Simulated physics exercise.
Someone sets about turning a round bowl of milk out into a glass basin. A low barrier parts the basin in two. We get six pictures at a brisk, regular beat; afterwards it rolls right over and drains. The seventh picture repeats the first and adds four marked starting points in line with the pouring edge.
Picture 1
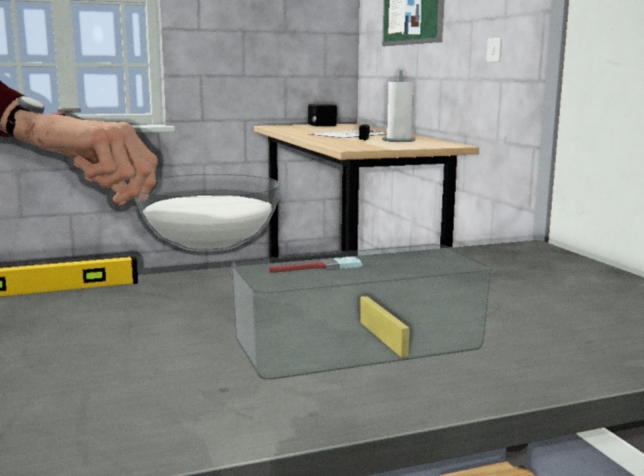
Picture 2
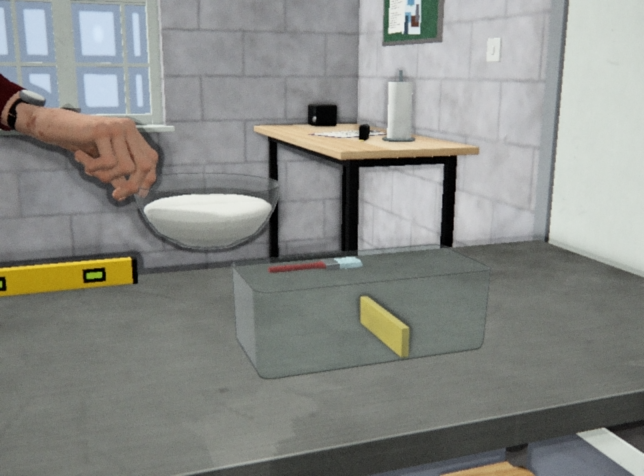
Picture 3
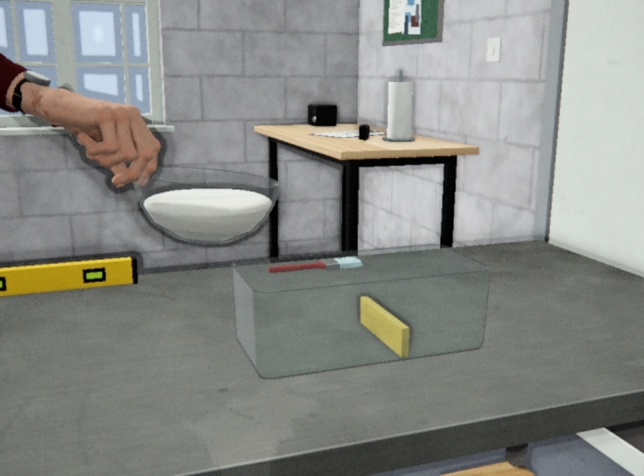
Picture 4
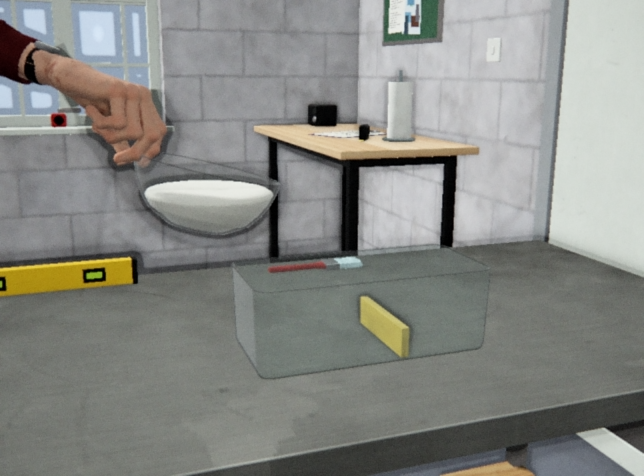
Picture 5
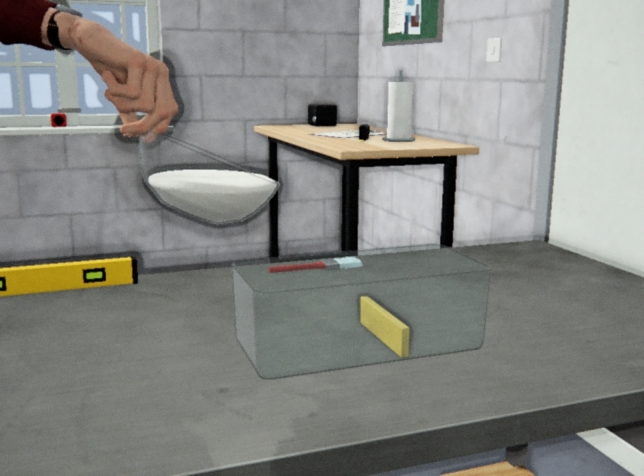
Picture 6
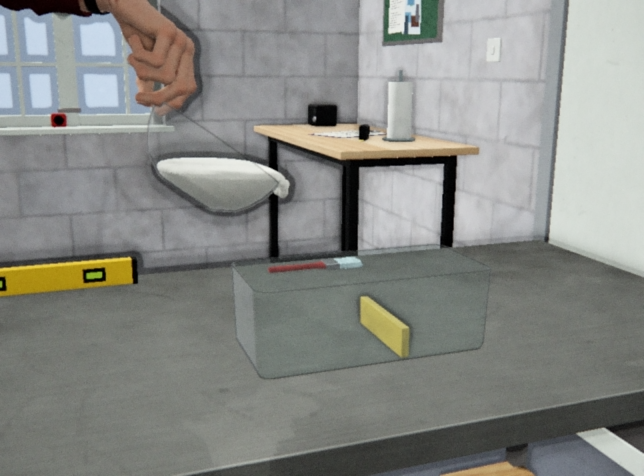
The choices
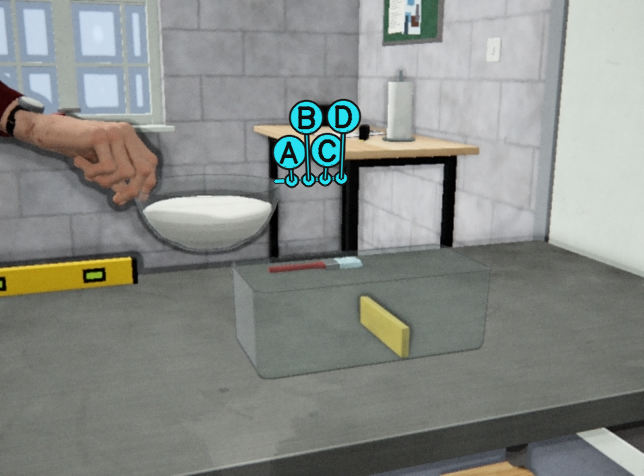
The clip shows a hand at the left holding a round bowl of milk beside a glass basin with a low yellow barrier; the bowl stays level, then tilts gradually rightward as the hand rises, and milk edges over its lip.
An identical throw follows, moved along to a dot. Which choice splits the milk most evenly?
Use dot B.
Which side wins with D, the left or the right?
The right side.
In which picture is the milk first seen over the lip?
Picture 6.
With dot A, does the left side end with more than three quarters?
Yes.
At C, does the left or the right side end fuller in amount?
More ends on the right.
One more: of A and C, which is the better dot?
C it is.
On the marked copy, A at (291, 180); B at (308, 179); C at (325, 178); D at (341, 178).
If A is chosen, about 89 % ends left of the wall and 10 % right of it.
If B is chosen, about 50 % ends left of the wall and 48 % right of it.
If C is chosen, about 19 % ends left of the wall and 80 % right of it.
If D is chosen, about 12 % ends left of the wall and 87 % right of it.
